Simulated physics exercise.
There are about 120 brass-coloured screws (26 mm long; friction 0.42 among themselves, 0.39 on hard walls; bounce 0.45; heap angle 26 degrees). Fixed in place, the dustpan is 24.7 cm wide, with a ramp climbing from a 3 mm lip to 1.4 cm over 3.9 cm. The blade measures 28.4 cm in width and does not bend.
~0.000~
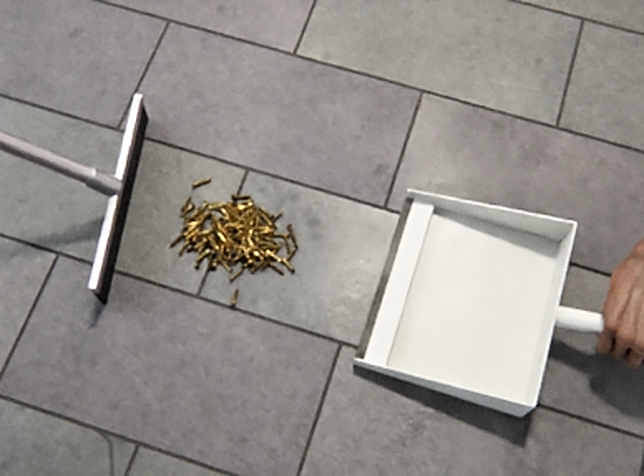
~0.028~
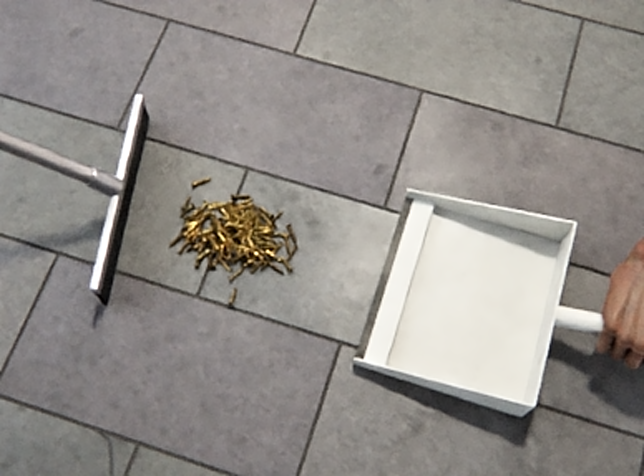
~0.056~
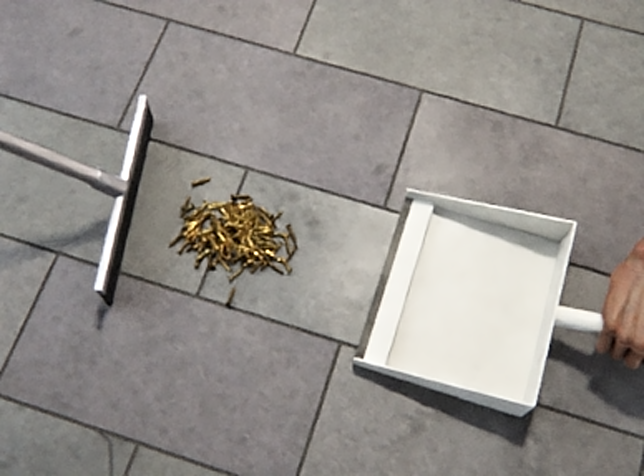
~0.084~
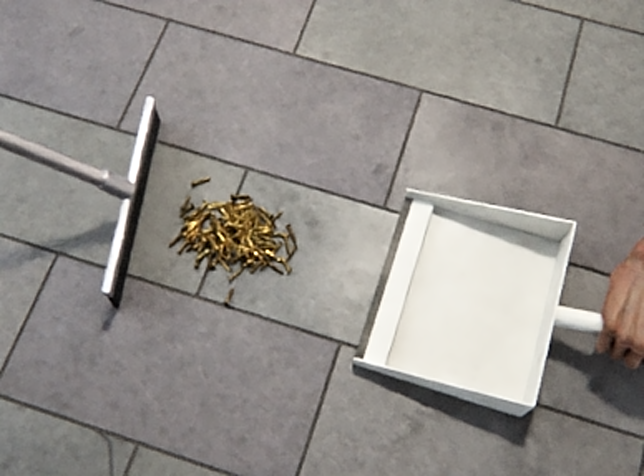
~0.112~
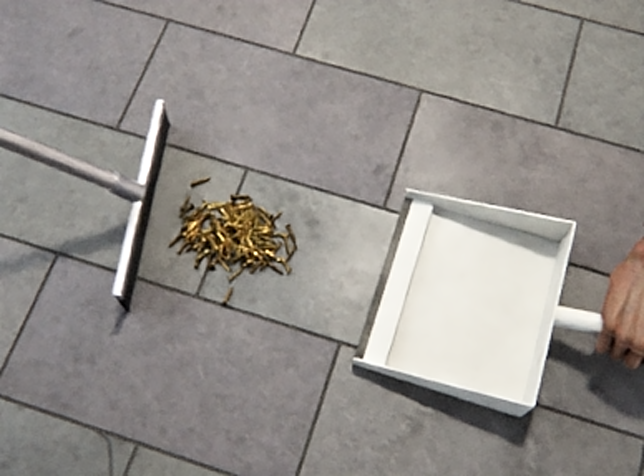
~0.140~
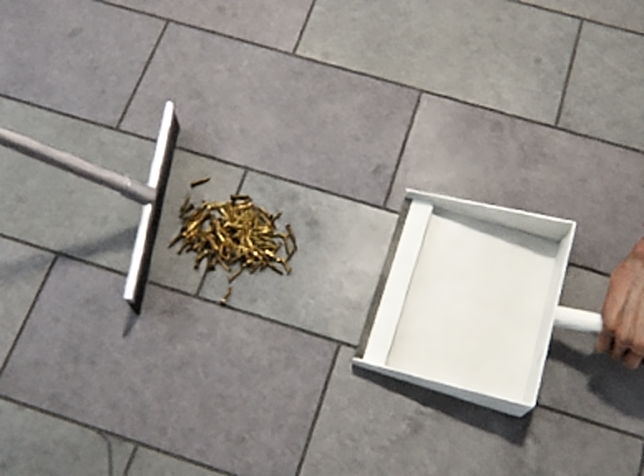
A hand at the right edge holds the handle of a white dustpan, seen from above at an angle on a floor of grey rectangular tiles. A loose pile of small brass-coloured screws lies left of the pan, with a long-handled, straight-bladed squeegee at far left. The blade slides slightly rightward toward the pile, which barely changes, while the hand, pan and camera stay still.
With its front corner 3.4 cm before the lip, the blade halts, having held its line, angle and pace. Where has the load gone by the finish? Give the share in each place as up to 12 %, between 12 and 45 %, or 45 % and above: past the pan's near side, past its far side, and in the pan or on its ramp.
Near side: Up to 12 %; far side: Up to 12 %; pan: Up to 12 %.
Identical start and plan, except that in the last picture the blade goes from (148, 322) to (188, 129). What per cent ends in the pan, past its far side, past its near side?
Pan 25 % / far 0 % / near 0 %.
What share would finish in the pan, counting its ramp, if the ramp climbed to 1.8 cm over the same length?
Then around 0 percent, ramp counted.
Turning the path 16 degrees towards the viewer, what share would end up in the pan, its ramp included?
Roughly 5 per cent.
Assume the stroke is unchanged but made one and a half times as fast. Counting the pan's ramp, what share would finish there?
Then some 20 in a hundred.
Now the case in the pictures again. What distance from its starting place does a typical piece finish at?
18 cm or thereabouts.
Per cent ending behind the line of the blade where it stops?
Some 5 percent, give or take.
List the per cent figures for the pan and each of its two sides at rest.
Near: 0; far: 0; pan: 5 (percent).
Then, at 0.37 s, middle of the blade 19 cm from the lip; 0 % over the lip, far side 0 %, near side 0 %.
After 0.53 s, middle of the blade 11 cm from the lip; 0 % over the lip, far side 0 %, near side 0 %.
Then, at 0.81 s, middle of the blade 6 cm from the lip; 5 % over the lip, far side 5 %, near side 0 %.
At rest (1.8 s), near side 0 %, far side 0 %, pan 5 %, in front of the lip or behind the blade 95 %.
